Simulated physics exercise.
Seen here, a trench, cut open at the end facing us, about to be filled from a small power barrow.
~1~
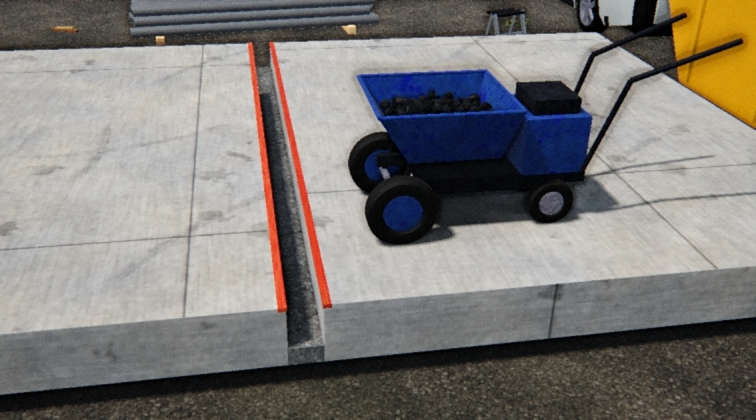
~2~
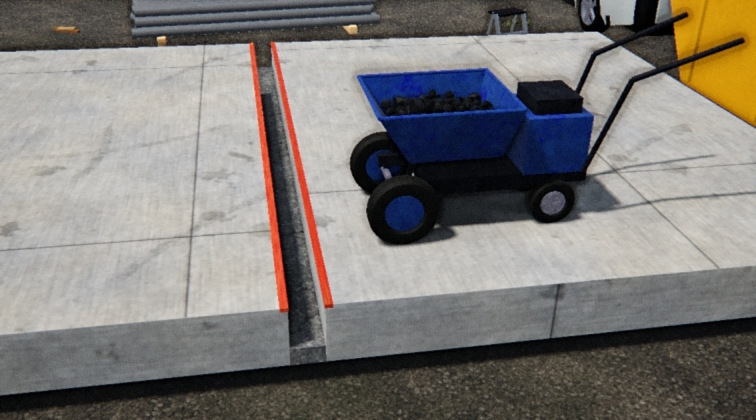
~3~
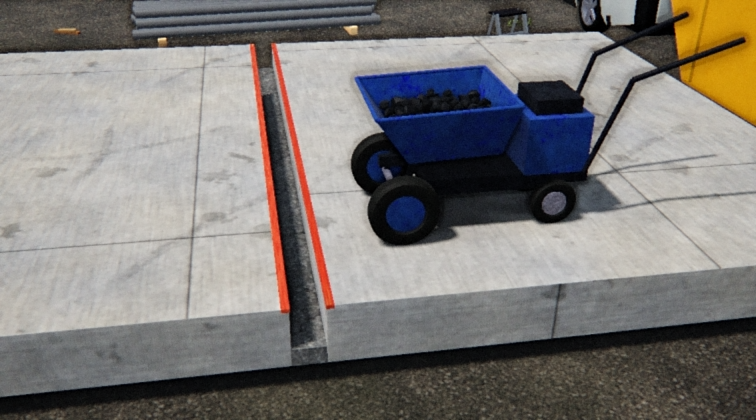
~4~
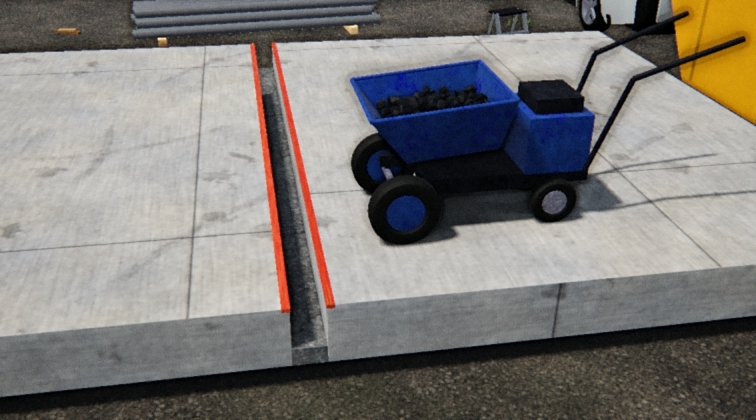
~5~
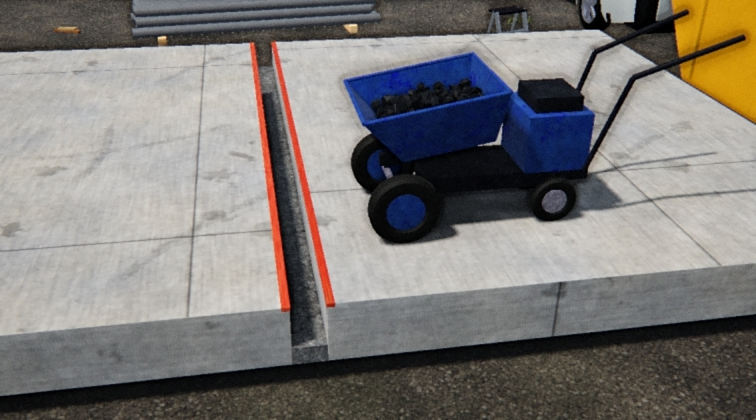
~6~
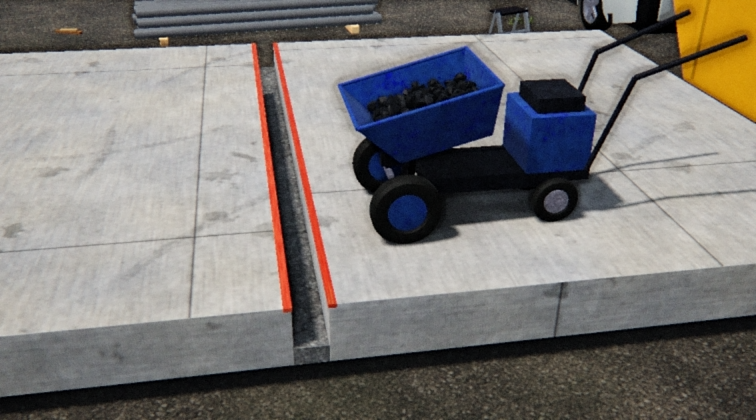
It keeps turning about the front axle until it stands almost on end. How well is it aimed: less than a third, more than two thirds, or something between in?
Between the edges lies from one third to two thirds of the load.
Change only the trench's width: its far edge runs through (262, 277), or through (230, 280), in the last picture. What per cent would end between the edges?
First some 70, then 90 per cent.
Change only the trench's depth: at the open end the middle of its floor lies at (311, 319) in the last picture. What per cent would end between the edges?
About 40 per cent.
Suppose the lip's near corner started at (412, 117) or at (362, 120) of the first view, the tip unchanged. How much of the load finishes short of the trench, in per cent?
About 10 and 0 per cent.
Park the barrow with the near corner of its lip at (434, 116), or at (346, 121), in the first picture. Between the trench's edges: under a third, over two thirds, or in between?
One: The middle third. Two: Under a third.
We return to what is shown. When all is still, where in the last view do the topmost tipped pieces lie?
Around (264, 217).
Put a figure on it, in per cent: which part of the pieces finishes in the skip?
Near 10 %.
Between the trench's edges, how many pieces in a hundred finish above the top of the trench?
Close to 5 per cent.
Soon after the last picture, skip tipped steeply; all in the skip.
A little later, skip tipped steeply; nearly all in the skip; a stray few in or heaped over the trench; a stray few beyond it; a stray few falling.
Later still, skip tipped right over; about a third in the skip; about a quarter in or heaped over the trench; about half beyond it.
By the end, skip tipped right over; a small part in the skip; about half in or heaped over the trench; about half beyond it.
